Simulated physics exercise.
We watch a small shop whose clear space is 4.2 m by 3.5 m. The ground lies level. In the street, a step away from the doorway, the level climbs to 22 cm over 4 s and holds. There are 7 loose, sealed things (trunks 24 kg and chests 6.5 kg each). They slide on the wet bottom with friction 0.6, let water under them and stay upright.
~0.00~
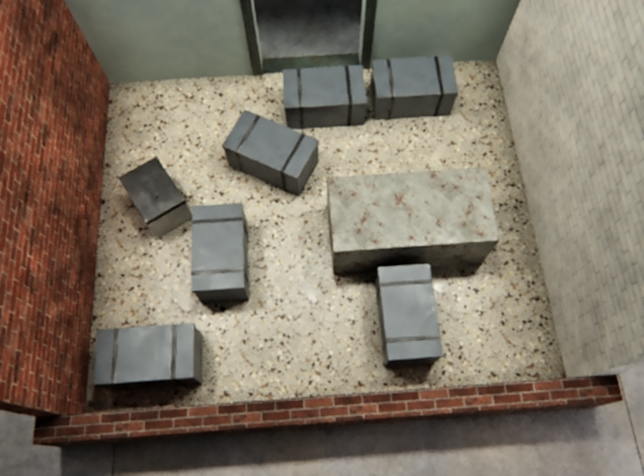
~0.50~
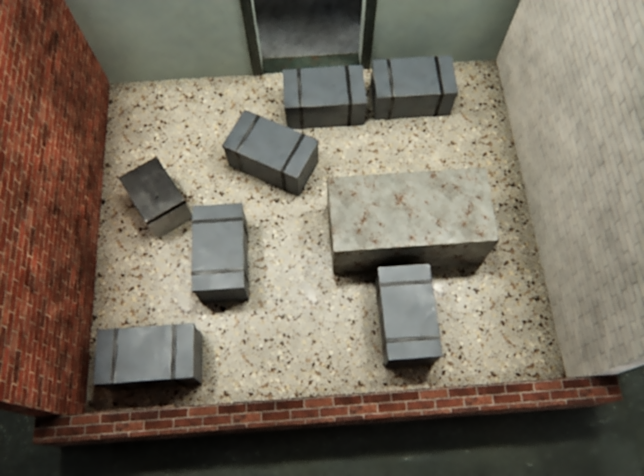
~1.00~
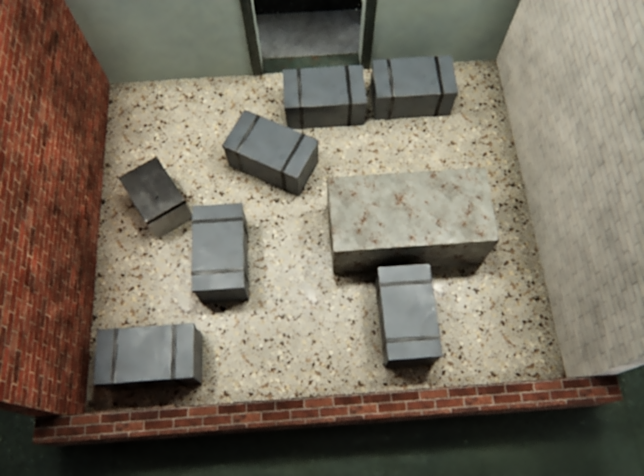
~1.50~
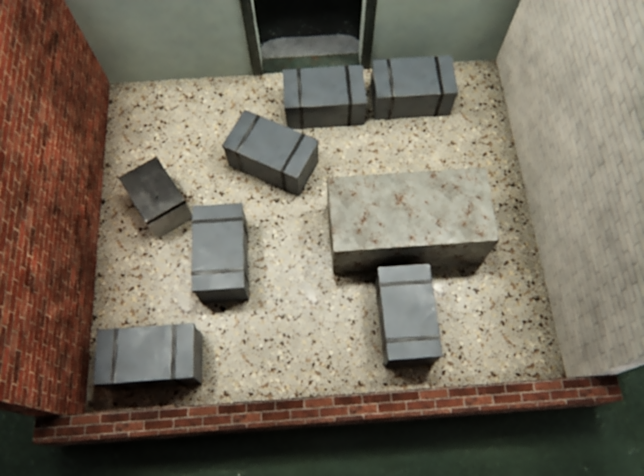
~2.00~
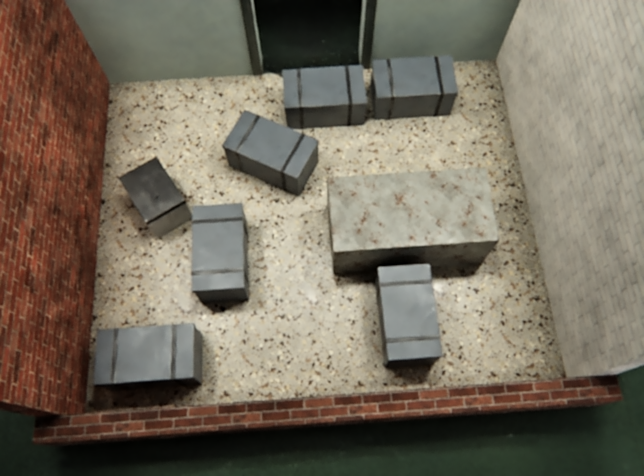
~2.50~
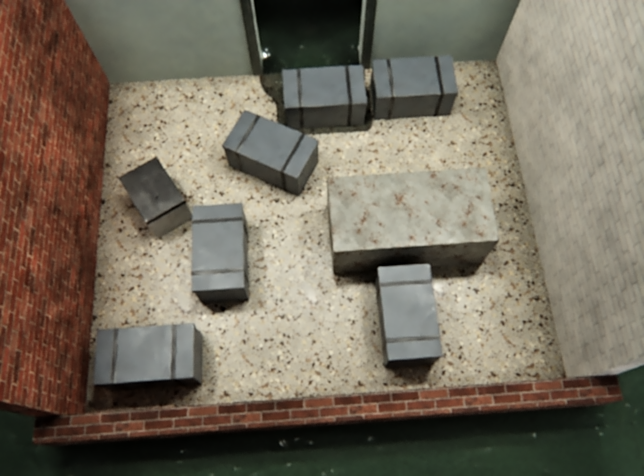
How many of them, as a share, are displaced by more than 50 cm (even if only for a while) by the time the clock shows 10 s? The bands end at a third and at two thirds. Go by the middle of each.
That comes to one to two thirds.
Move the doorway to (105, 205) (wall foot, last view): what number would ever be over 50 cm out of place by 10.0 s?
In that case 5 of them.
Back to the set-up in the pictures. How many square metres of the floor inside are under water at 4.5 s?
About 5.0 m2.
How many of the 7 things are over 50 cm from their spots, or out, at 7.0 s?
I count 3.
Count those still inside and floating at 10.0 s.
At that moment 7.
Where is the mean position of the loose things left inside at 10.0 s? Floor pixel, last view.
Around (298, 245).
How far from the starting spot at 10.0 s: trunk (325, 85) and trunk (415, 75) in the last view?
In turn: 150 cm, 30 cm.
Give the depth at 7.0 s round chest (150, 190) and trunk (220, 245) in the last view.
Roughly 3 and 4 cm.
After 3.5 s 0 of 7 are over 50 cm from their spots; 0 afloat.
After 4.5 s 1 of 7 are over 50 cm from their spots; 0 afloat.
After 7.0 s 3 of 7 are over 50 cm from their spots; 1 afloat.
After 10.0 s 3 of 7 are over 50 cm from their spots, and 3 have been at some point; 7 afloat.
